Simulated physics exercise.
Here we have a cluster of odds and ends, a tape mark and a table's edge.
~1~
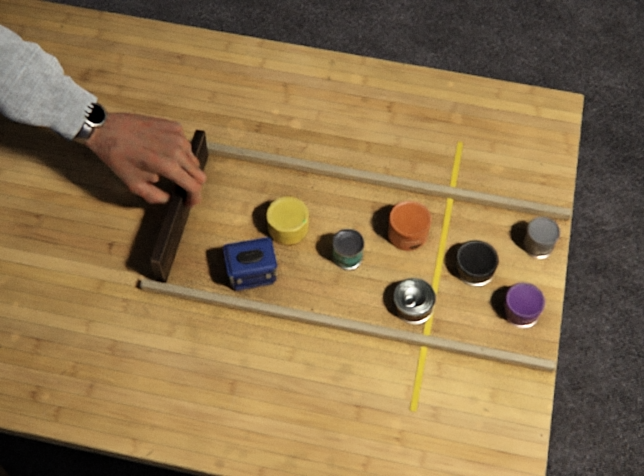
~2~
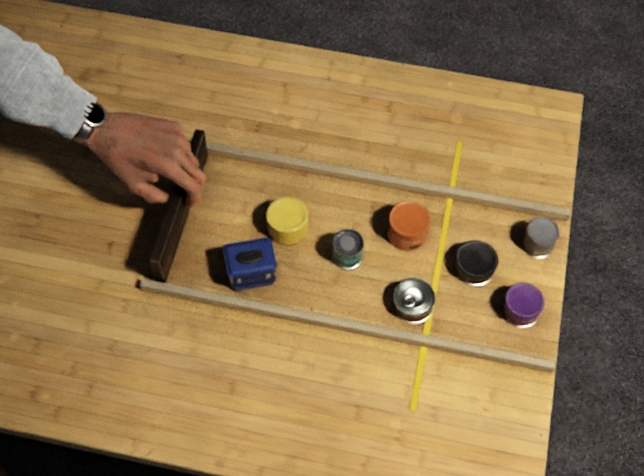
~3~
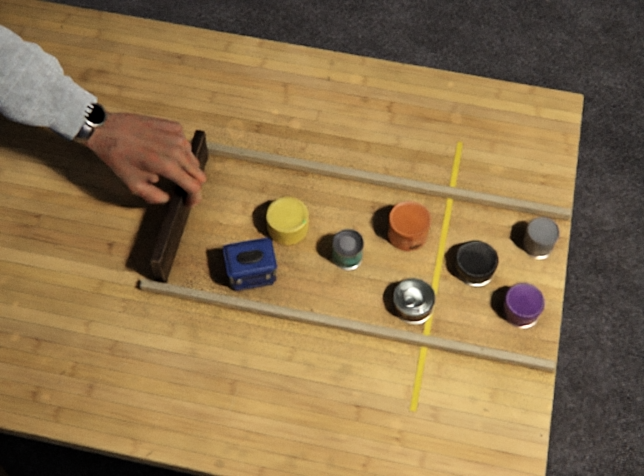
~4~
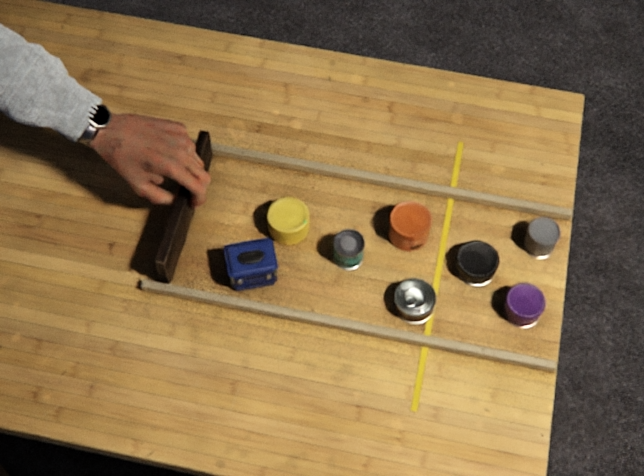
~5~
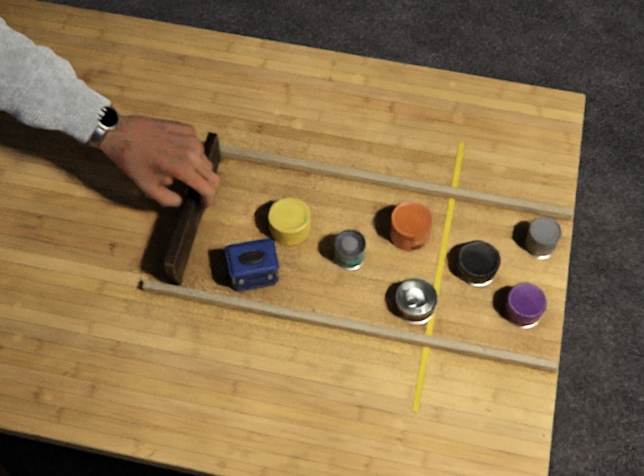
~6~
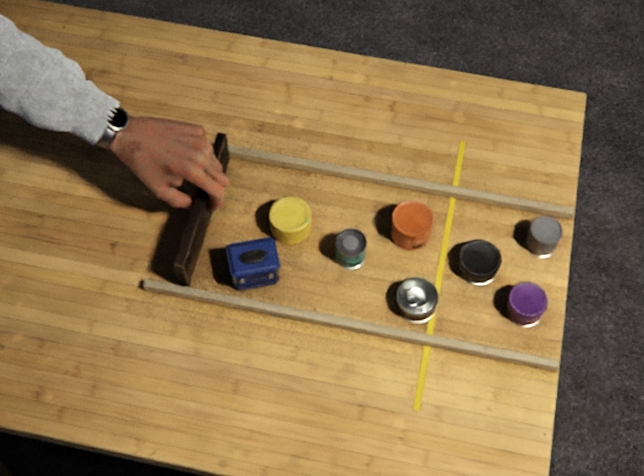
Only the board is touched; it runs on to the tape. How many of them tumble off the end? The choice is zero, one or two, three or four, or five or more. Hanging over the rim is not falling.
The number that fall off is zero.
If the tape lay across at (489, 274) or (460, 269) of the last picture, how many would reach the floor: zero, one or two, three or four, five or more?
Taking them in turn, 1 or 2; none at all.
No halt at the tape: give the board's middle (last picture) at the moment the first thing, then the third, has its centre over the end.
First at (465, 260), next at (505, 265).
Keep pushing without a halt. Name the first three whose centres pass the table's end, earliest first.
In order: The purple tin, the brown pot, the black pot.
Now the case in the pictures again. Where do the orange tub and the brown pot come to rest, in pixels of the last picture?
The orange tub at (485, 220), the brown pot at (504, 317).
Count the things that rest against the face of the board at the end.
It touches 3.
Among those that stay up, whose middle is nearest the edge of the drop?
That is the purple tin.
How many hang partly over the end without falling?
Overhanging: 0.
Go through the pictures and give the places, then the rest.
In the first frame, grey tin (541, 238); purple tin (523, 305); black pot (476, 263); board (181, 205); tape (439, 266).
In the second frame, purple tin (523, 306); brown pot (414, 301).
In the third frame, black pot (476, 263); orange tub (409, 226).
In the fourth frame, grey tin (542, 238); blue case (252, 264).
In the fifth frame, purple tin (525, 306); board (194, 208).
In the sixth frame, grey tin (544, 237); purple tin (526, 305); black pot (479, 263); board (204, 209); tape (441, 265).
Soon after, none off yet; grey tin at rest near (544, 237); purple tin at rest near (526, 305); black pot at rest near (479, 263).
At rest, the number that fall off is zero.
